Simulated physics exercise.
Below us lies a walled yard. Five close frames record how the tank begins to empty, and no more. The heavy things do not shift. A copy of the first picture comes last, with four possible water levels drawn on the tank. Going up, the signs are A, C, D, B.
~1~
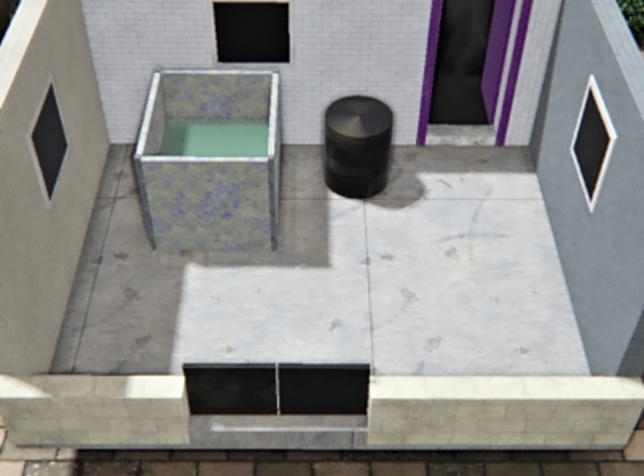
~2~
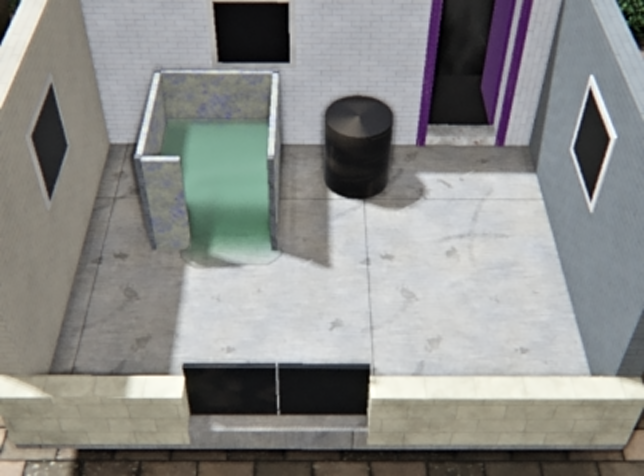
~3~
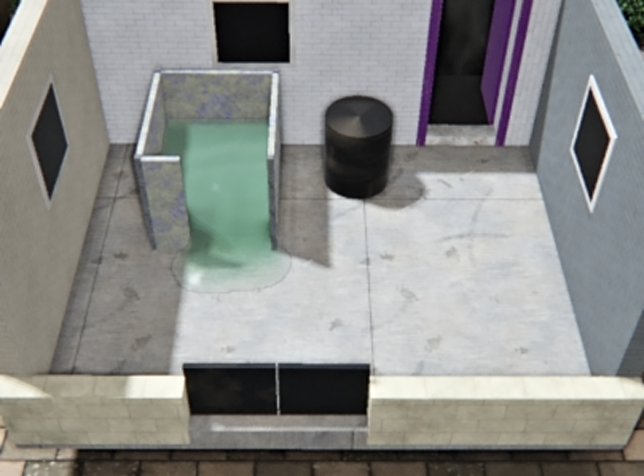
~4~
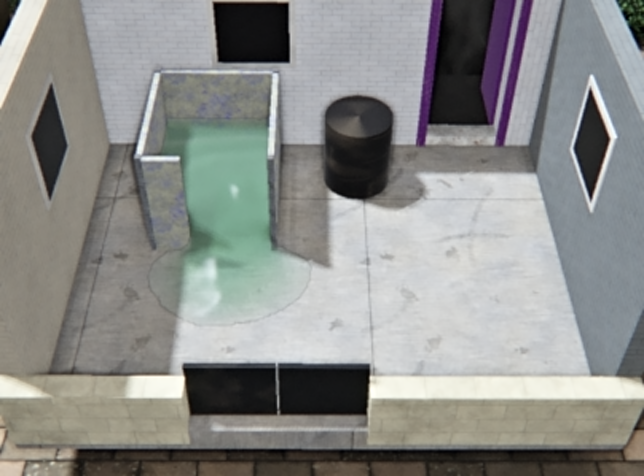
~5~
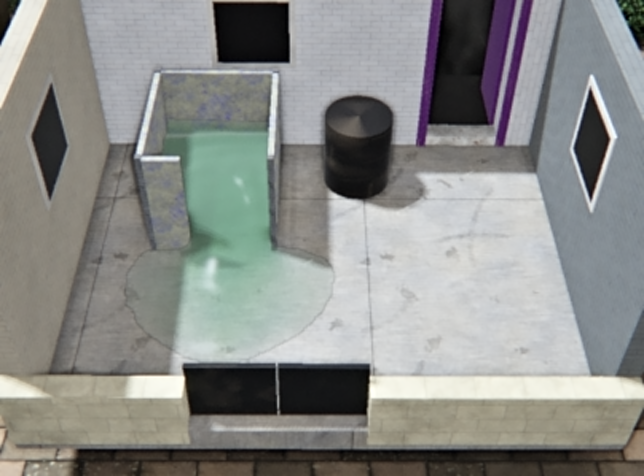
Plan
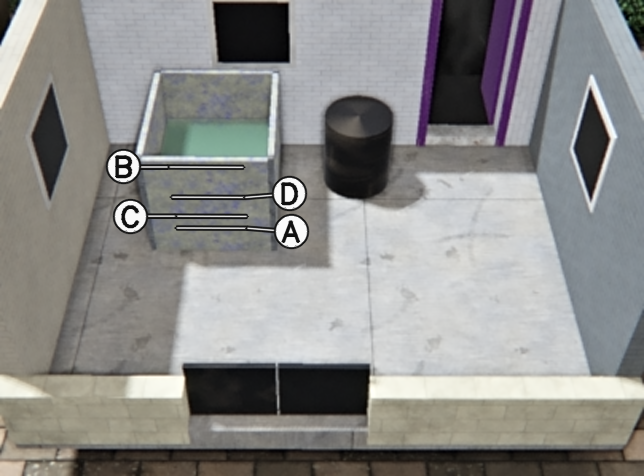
At the start, green water rests in a mottled, open-topped tank at the back left of a walled yard, beside a black cylinder. Then much of the tank's front side is gone and the water pours out onto the paving, spreading in a widening rounded sheet toward the closed dark gate.
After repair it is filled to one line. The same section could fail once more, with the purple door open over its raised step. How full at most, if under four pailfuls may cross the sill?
Choose D.
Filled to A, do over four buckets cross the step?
No.
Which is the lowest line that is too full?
That would be B.
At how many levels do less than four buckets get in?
Three of the four.
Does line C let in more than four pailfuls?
No.
In white, A at (212, 228); B at (205, 167); C at (210, 216); D at (208, 197); from the bottom up A, C, D, B.
For line A, nothing gets over.
For line B, about 8 bucketfuls get in.
For line C, nothing gets over.
For line D, a splash gets over, under a bucket.
